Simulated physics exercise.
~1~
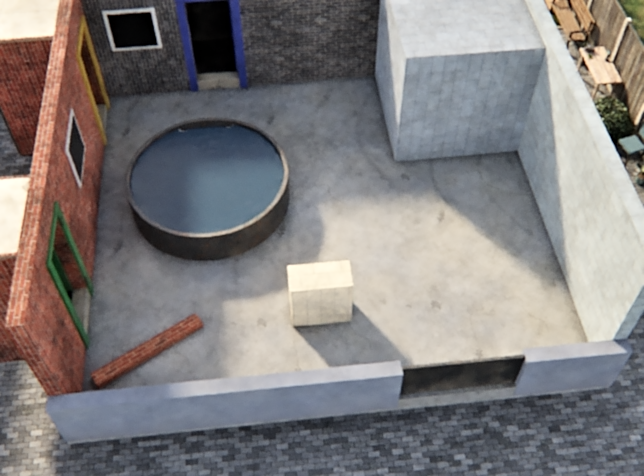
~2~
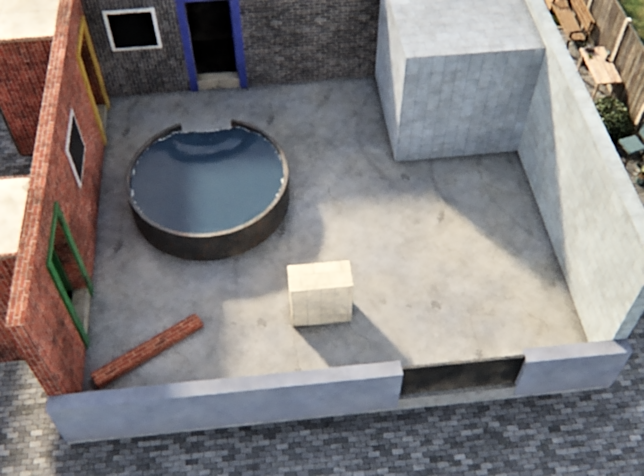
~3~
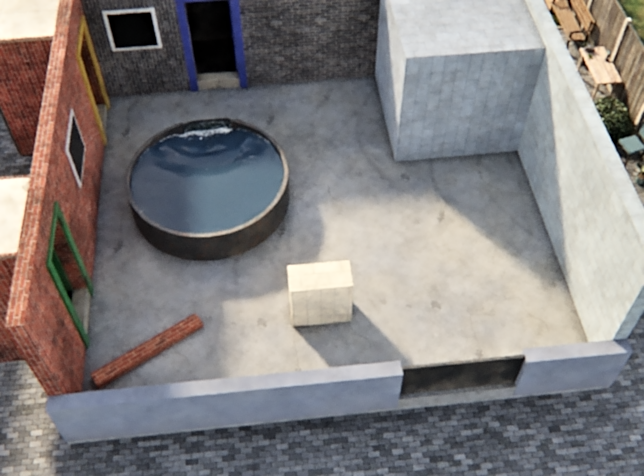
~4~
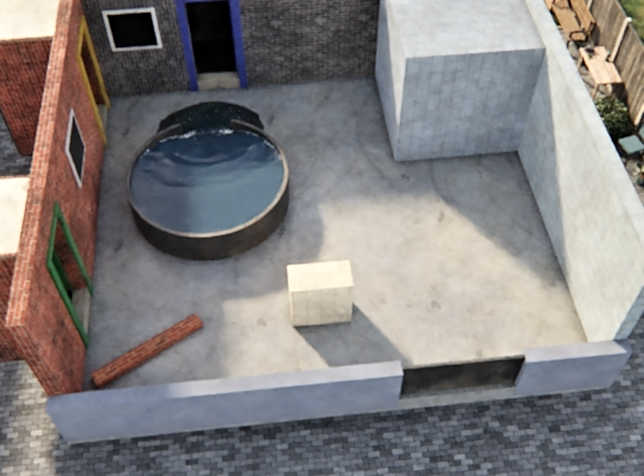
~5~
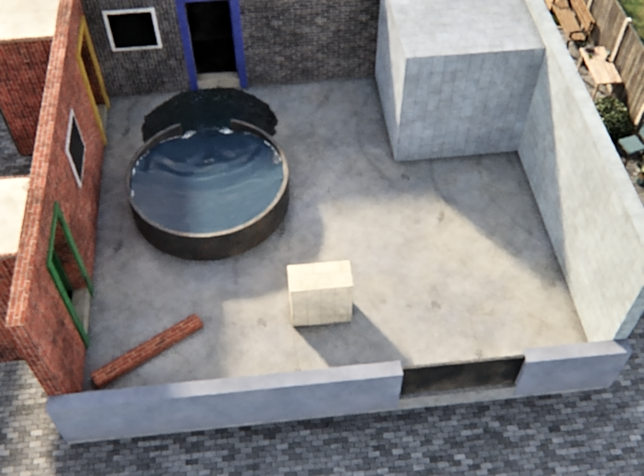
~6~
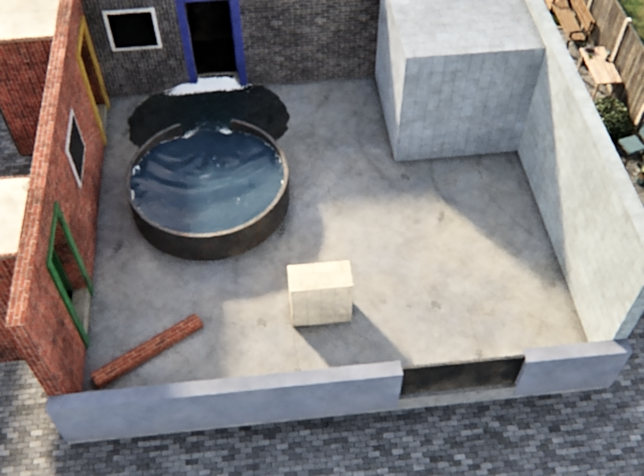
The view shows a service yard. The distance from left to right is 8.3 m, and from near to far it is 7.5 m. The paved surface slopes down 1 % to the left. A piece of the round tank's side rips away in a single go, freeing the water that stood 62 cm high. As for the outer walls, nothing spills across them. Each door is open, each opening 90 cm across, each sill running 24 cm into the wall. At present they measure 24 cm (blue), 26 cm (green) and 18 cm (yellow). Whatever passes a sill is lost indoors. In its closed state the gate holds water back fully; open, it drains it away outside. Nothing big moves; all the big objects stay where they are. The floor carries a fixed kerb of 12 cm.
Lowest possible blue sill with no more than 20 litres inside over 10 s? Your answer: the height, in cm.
I would say 33 cm.
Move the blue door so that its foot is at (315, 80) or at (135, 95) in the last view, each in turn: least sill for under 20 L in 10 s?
About 7.0 cm for the first and 26 cm for the second.
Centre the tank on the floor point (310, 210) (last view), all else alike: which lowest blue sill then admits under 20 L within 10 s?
That setup calls for roughly 17 cm.
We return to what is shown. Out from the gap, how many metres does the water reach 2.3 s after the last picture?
Around 4.0 m from the gap.
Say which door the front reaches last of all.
Final door: Green.
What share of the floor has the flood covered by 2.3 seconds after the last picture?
Some 25 in a hundred.
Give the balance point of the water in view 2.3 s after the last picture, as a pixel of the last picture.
The balance point sits at roughly (214, 167).
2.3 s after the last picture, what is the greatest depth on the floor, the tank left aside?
Around 36 centimetres.
Then, 0.7 s after the last picture water covers 10 % of the floor, deepest (38 cm) near (210, 92); 37 cm at the blue door, 21 litres in over its 24 cm sill.
Then, 2.3 s after the last picture water covers 25 % of the floor, deepest (36 cm) near (117, 100); 32 cm at the blue door, 105 litres in over its 24 cm sill.
Then, 9.3 s after the last picture water covers 80 % of the floor, deepest (17 cm) near (108, 106); 14 cm at the blue door, 127 litres in over its 24 cm sill.
At the blue door as built, the water peaked near 40 cm, 1.1 s after the last picture.
With a sill of 29 cm, 52 litres would have come in within the 10 s; with 39 cm, 1 litre. So under 20 litres takes about 33 cm.
